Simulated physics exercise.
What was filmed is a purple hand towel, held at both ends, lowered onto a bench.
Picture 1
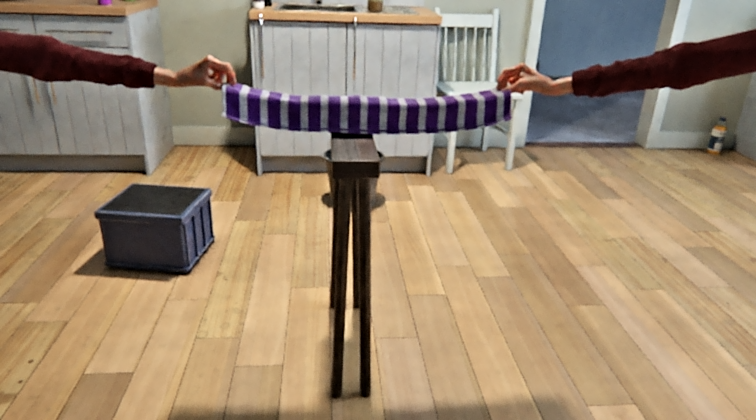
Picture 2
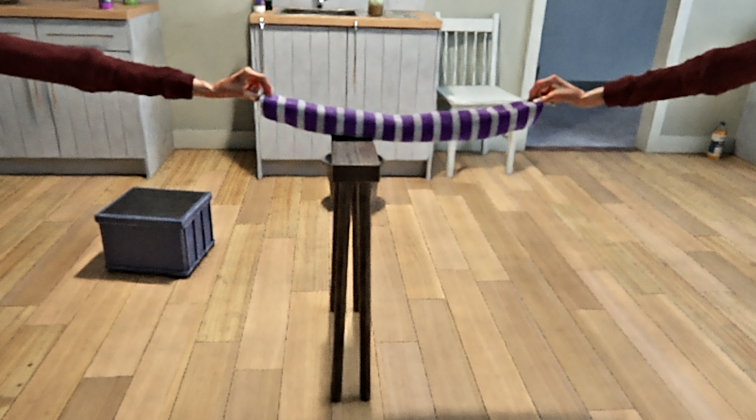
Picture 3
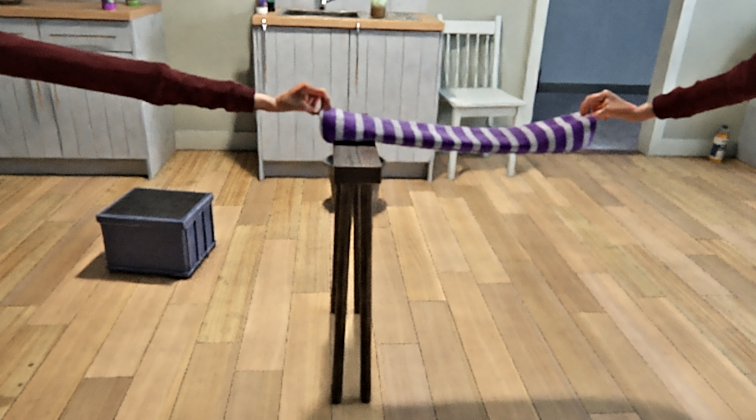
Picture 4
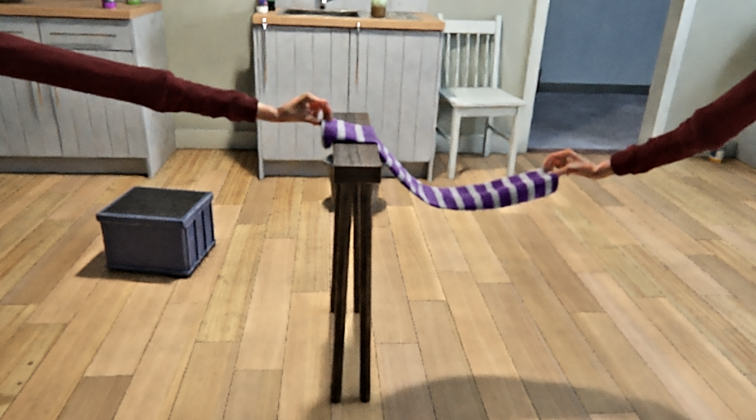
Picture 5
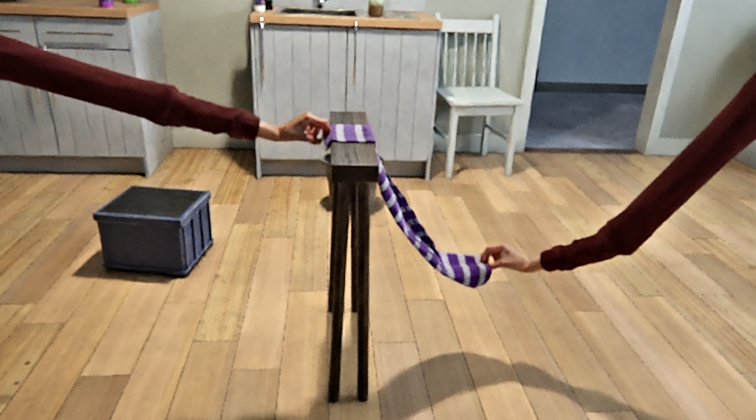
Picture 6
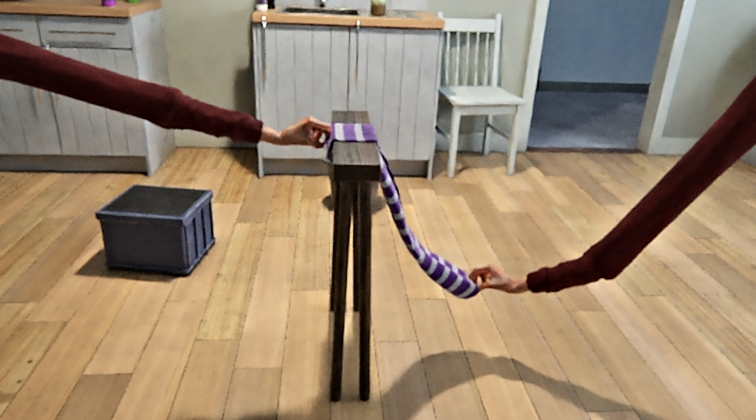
Two hands shift a striped purple towel right, lay it over a bench and lower its right end.
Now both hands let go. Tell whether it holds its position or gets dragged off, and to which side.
It leaves on the right.
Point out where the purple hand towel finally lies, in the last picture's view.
Its centre ends up at (397, 344).
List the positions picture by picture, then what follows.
Left end (227, 118); right end (507, 121); top of the bench (356, 165), in the first frame.
Left end (271, 111); right end (529, 125), in the second frame.
Left end (327, 142); right end (587, 146); top of the bench (358, 170), in the third frame.
Left end (330, 147); right end (546, 190), in the fourth frame.
Left end (330, 143); right end (475, 283), in the fifth frame.
Left end (332, 145); right end (457, 295); far more of it on the right, in the sixth frame.
Then, 0.44 s past the final frame, hand towel clear of the top and falling near (397, 306).
Then, 0.76 s past the final frame, hand towel in a heap on the floor near (398, 344).
When it is over, hand towel in a heap on the floor near (397, 345). The purple hand towel goes down on the right side.
